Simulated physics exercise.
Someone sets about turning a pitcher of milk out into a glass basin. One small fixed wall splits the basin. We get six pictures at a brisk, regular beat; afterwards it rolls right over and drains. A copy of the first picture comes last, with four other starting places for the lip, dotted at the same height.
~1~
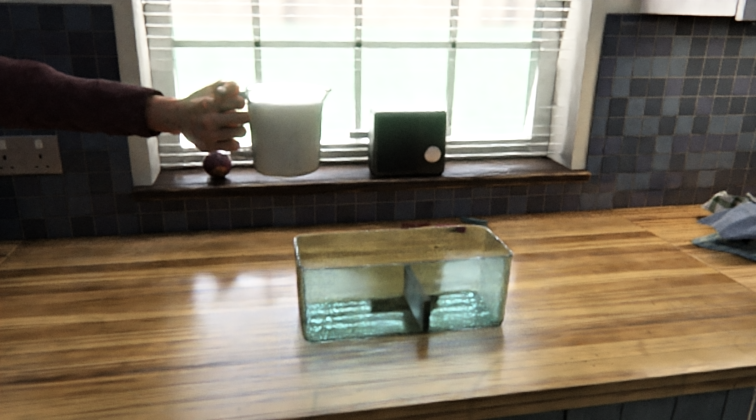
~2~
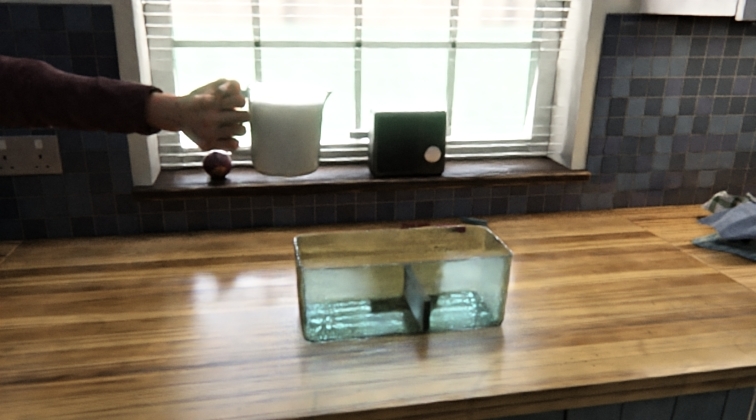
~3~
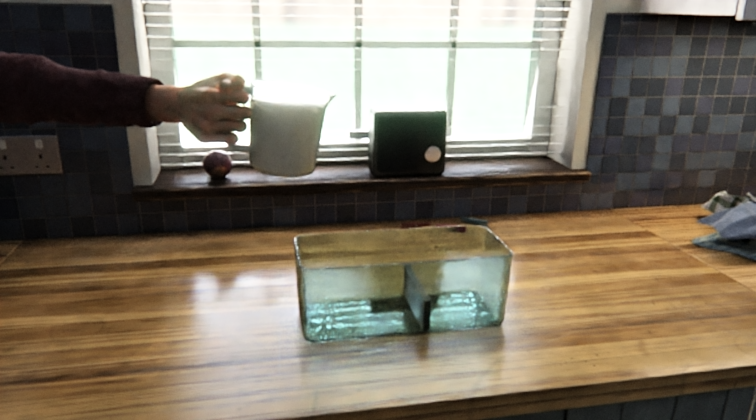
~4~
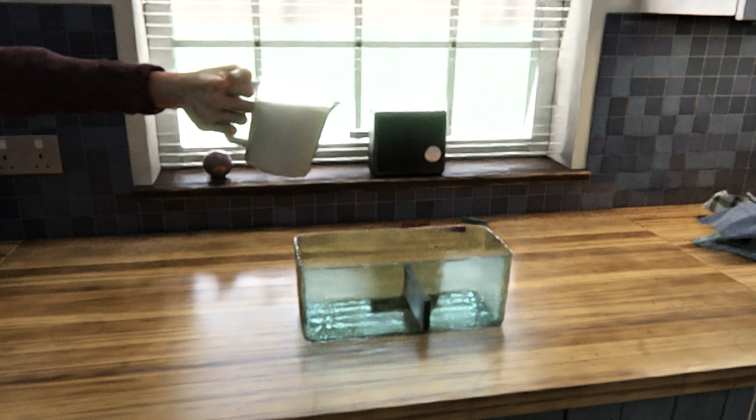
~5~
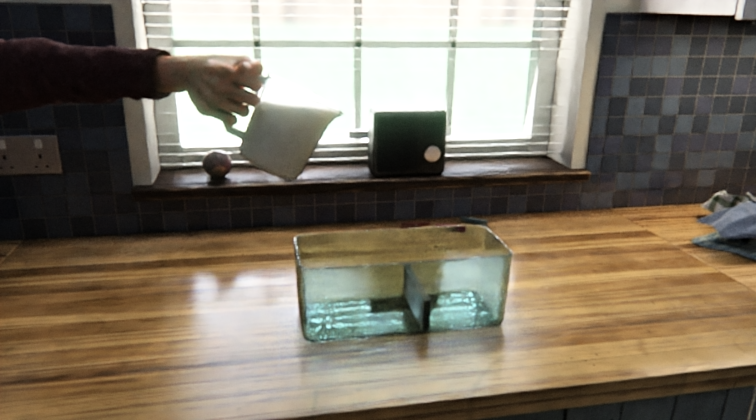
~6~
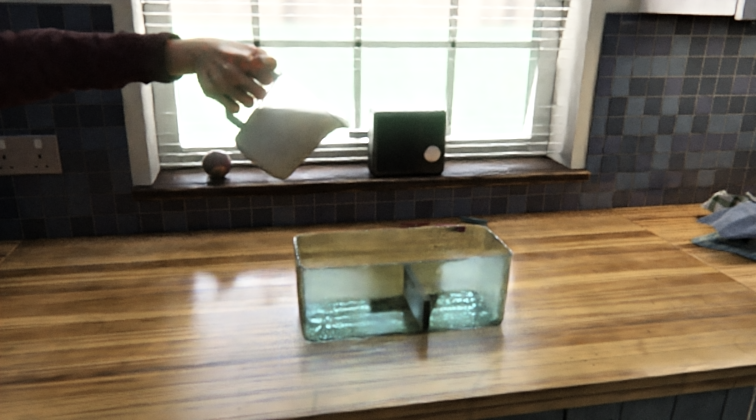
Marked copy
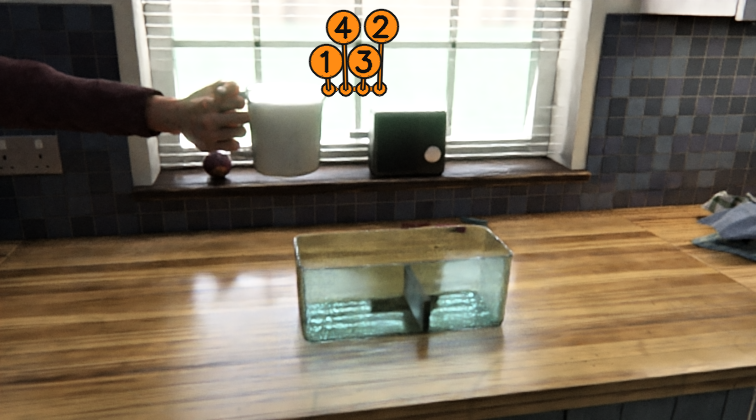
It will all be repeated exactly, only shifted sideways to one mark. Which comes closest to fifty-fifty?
2.
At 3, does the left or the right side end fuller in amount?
The left one.
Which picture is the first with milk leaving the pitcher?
In picture 6.
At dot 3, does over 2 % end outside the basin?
Yes.
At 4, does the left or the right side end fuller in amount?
The left one.
In orange, 1 at (328, 89); 2 at (379, 88); 3 at (362, 89); 4 at (345, 89).
For dot 1, about 90 % ends left of the wall and 6 % right of it; 4 % is lost outside.
For dot 2, about 53 % ends left of the wall and 44 % right of it; 3 % is lost outside.
For dot 3, about 73 % ends left of the wall and 17 % right of it; 9 % is lost outside.
For dot 4, about 86 % ends left of the wall and 5 % right of it; 10 % is lost outside.
